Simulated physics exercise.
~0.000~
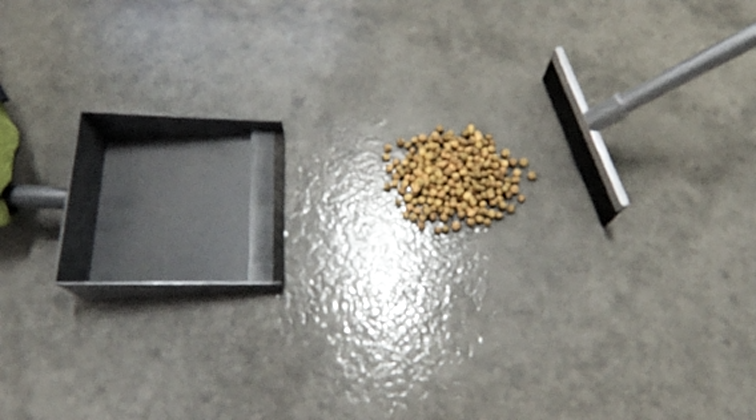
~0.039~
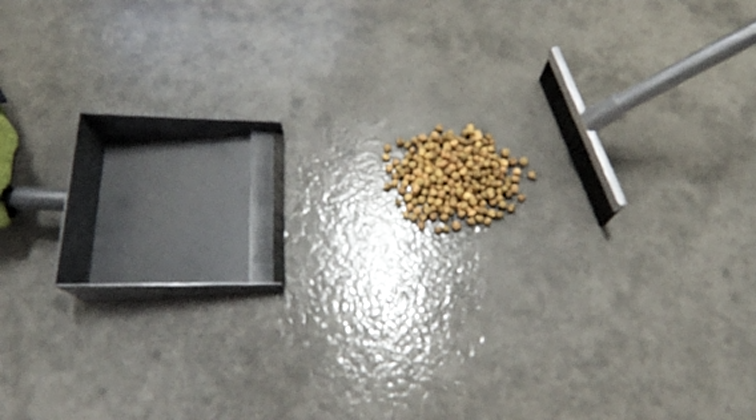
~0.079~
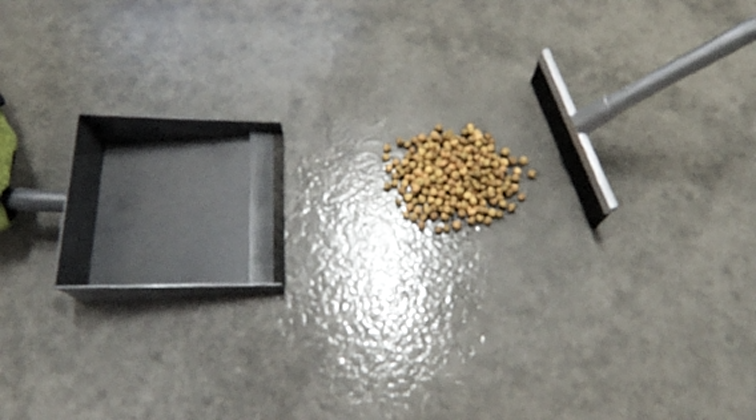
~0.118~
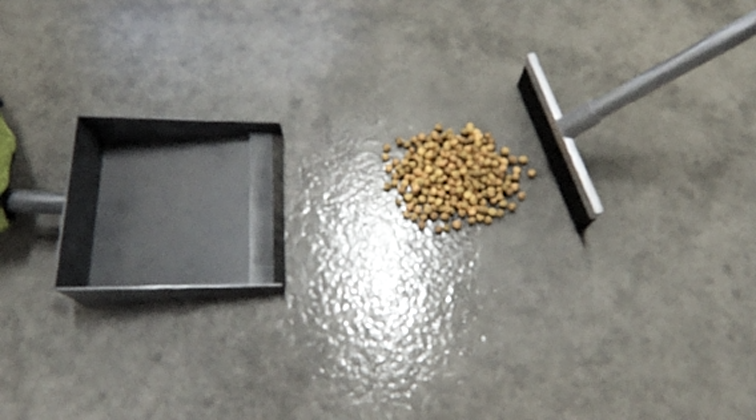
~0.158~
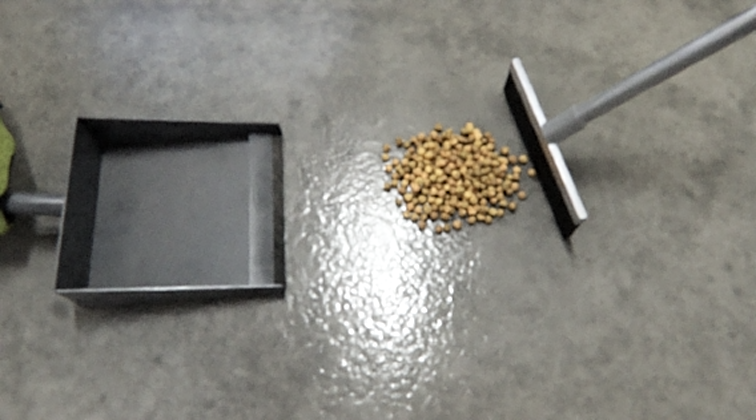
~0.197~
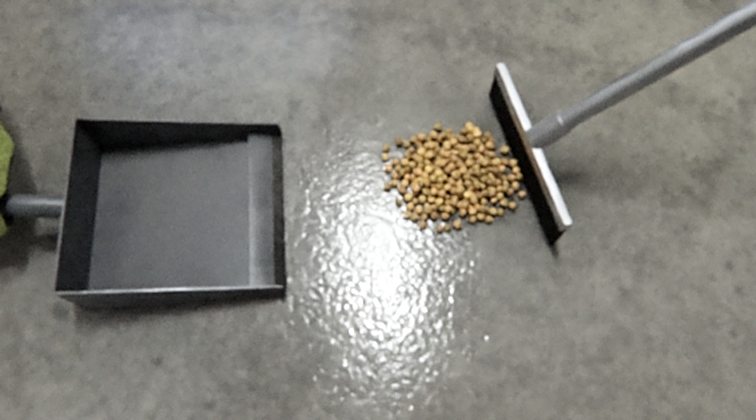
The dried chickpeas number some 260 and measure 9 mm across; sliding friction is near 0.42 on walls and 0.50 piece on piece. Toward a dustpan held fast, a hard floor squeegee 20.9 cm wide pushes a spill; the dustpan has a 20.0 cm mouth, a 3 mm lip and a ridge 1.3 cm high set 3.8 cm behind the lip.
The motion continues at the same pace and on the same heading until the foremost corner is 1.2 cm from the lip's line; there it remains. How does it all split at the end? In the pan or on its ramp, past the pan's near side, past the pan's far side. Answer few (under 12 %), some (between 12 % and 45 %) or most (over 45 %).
Pan: Some, near side: Some, far side: Few.
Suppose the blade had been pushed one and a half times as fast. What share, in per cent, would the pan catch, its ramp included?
Then near 40 in a hundred.
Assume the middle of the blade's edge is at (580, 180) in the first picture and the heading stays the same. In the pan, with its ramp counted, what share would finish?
About 25 per cent.
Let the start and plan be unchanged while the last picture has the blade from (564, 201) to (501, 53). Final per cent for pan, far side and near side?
Pan: 20, far side: 10, near side: 0.
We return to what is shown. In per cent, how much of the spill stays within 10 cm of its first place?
About 5 per cent.
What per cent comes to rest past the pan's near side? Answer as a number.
Share at rest: Approx. 20 per cent.
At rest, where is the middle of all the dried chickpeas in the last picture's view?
Est. centre at rest: (284, 238) px.
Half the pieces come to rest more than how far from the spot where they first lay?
22 cm or thereabouts.
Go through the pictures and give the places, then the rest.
Blade from (621, 206) to (556, 56), moved 0.0 cm, 0 of the pieces shifted so far; middle of the pieces at (452, 175); pan at (174, 212), in the first picture.
Blade from (618, 206) to (553, 56), moved 0.4 cm, 0 of the pieces shifted so far; middle of the pieces at (452, 174), in the second picture.
Blade from (609, 208) to (544, 58), moved 1.5 cm, 0 of the pieces shifted so far; middle of the pieces at (452, 174), in the third picture.
Blade from (595, 213) to (530, 62), moved 3.4 cm, 0 of the pieces shifted so far; middle of the pieces at (452, 173), in the fourth picture.
Blade from (579, 219) to (514, 67), moved 5.4 cm, 0 of the pieces shifted so far; middle of the pieces at (452, 173), in the fifth picture.
Blade from (564, 225) to (500, 72), moved 7.3 cm, 11 of the pieces shifted so far; middle of the pieces at (452, 173); pan at (172, 218). Its pace works out near 0.50 m/s, heading 19 degrees towards the viewer's side, in the sixth picture.
After 0.46 s, middle of the blade 16 cm from the lip; 0 % over the lip, far side 5 %, near side 0 %.
After 0.64 s, middle of the blade 8 cm from the lip; 0 % over the lip, far side 5 %, near side 10 %.
After 0.94 s, middle of the blade 3 cm from the lip; 35 % over the lip, far side 5 %, near side 20 %.
By 1.3 s all is still; pan 35 %, near side 20 %, far side 5 %, in front of the lip or behind the blade 40 %.
